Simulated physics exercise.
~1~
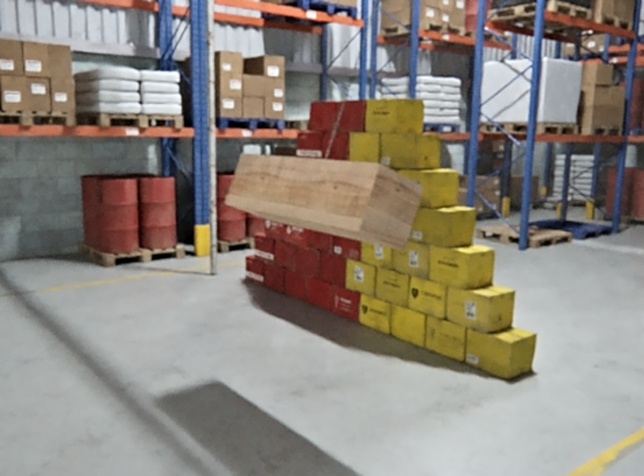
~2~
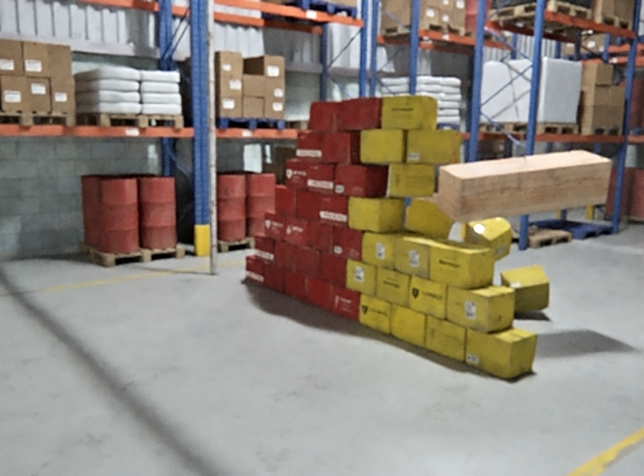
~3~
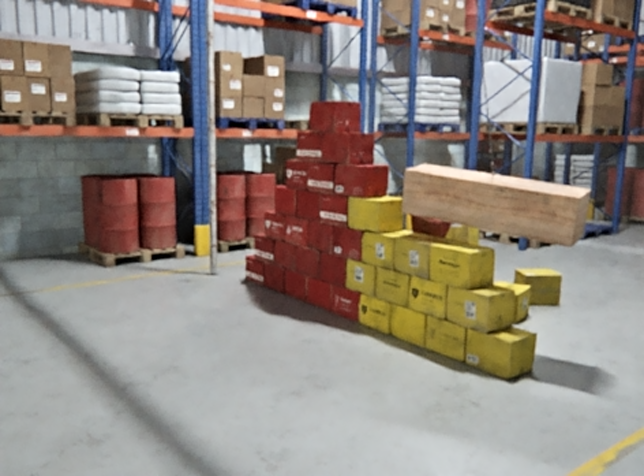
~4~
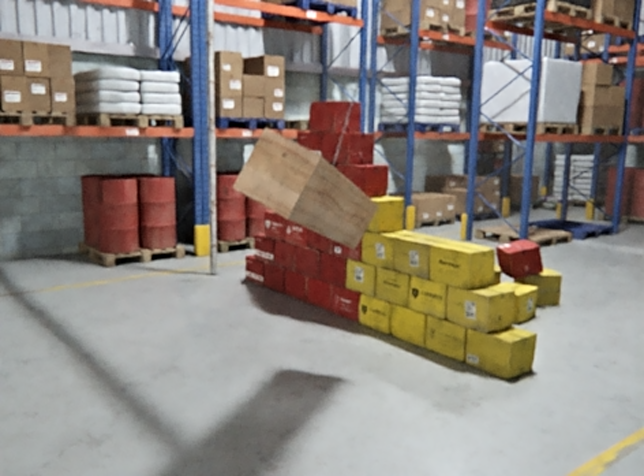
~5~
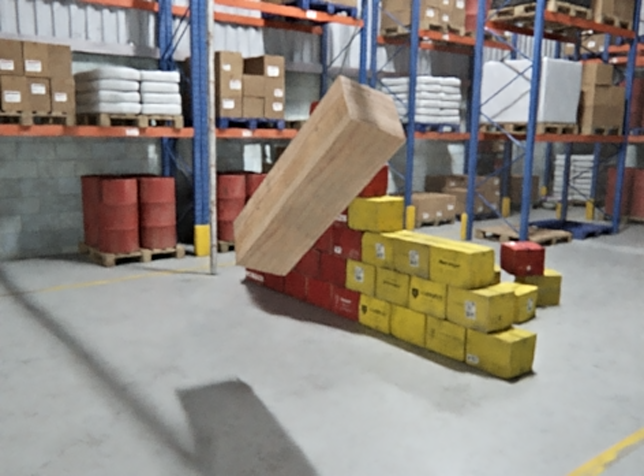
A swinging timber knocks several yellow cartons off the stack, leaving most red ones standing.
